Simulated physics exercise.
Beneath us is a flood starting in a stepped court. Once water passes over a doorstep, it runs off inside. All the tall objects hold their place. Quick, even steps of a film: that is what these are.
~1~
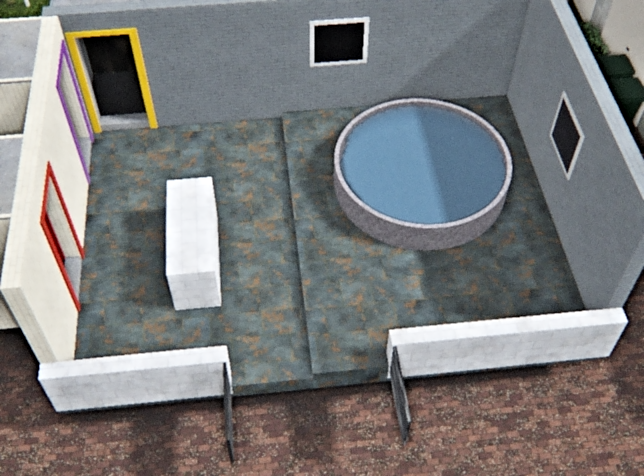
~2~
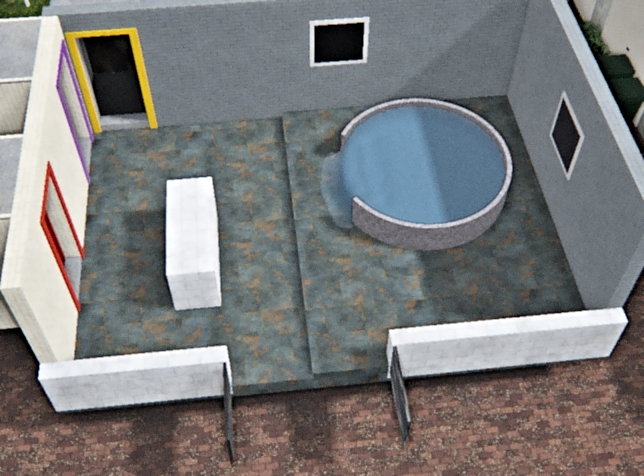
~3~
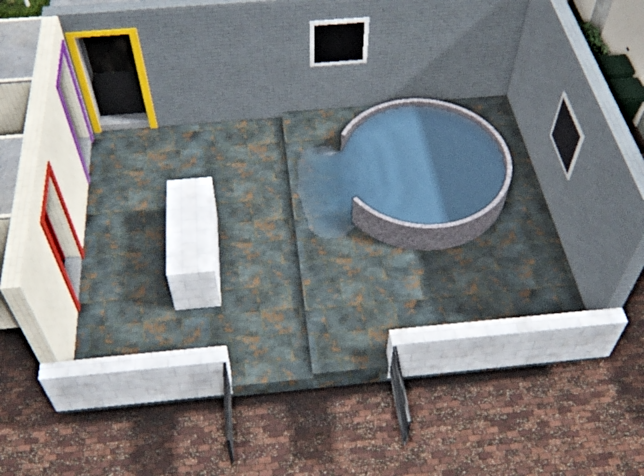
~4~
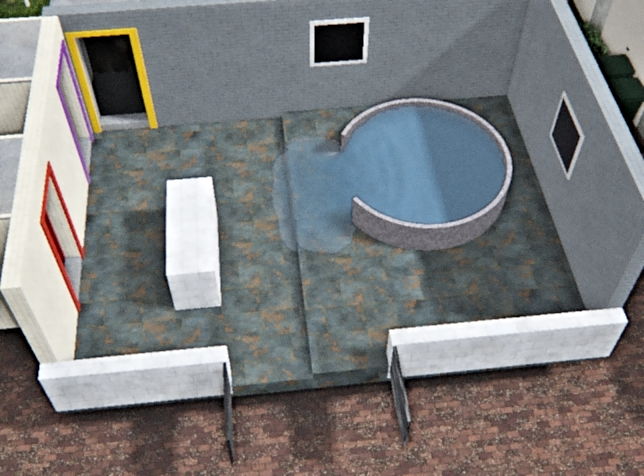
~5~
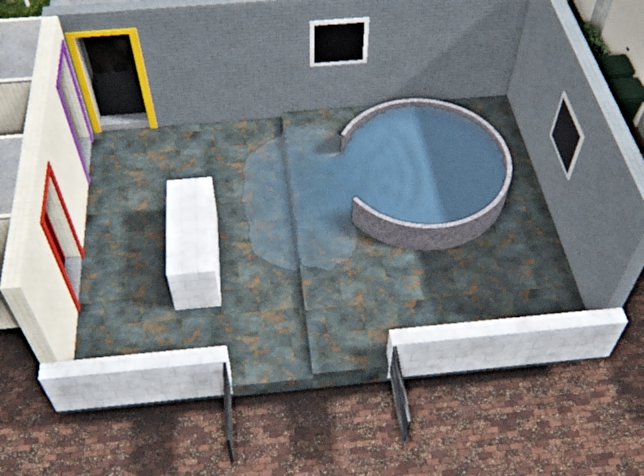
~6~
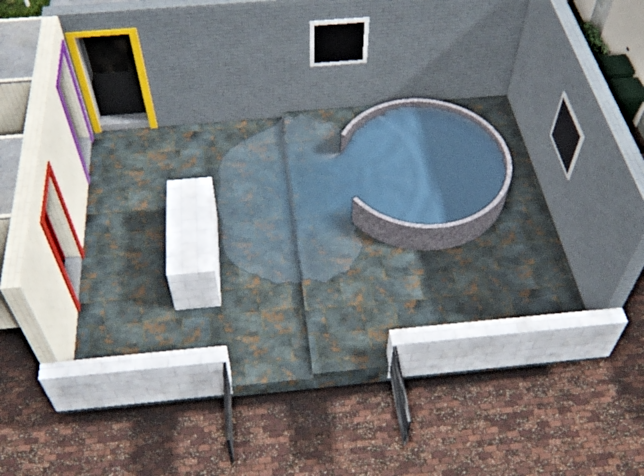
Water lies still in a round, low-walled pool on the right of a walled court, then pours out through a gap on the pool's left side. It spreads left over the mottled floor and across the step in a widening, rounded sheet, reaching close to the long white block.
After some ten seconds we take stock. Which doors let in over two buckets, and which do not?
Outcome: Most likely the yellow door will exceed two buckets; most likely the red door will not exceed two buckets; most likely the purple door will exceed two buckets.
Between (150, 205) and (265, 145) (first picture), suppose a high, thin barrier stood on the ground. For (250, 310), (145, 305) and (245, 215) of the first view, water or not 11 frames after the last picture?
Taking them in order, I'd say soaked, parched and soaked.
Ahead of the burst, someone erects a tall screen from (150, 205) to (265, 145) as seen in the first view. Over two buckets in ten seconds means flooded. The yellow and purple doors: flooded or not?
The yellow door falls short, and the purple door falls short.
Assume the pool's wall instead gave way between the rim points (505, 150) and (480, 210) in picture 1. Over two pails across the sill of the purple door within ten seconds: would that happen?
My reading: Purple lets less in.
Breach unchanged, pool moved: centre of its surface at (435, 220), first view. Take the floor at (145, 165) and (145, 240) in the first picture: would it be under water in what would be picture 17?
Result: Inundated; spared.
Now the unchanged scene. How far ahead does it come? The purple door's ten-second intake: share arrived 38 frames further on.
I'd put it at 100 percent.
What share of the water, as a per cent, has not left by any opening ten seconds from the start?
I'd put it at about 74 per cent.
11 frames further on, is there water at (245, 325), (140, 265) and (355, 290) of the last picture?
First spot submerged, second spot spared, third spot spared.
A moment on, water covers 30 % of the floor; the yellow door not reached, the red door not reached, the purple door not reached.
Next, water covers 45 % of the floor; the yellow door wet at the sill, nothing in, the red door not reached, the purple door wet at the sill, nothing in.
Then, water covers 55 % of the floor; the yellow door over two buckets in, the red door wet at the sill, nothing in, the purple door over two buckets in.
Later, water covers 60 % of the floor; the yellow door over two buckets in, the red door wet at the sill, nothing in, the purple door far over two buckets in.
In the end, water covers 60 % of the floor; the yellow door over two buckets in, the red door under two buckets in, the purple door far over two buckets in.
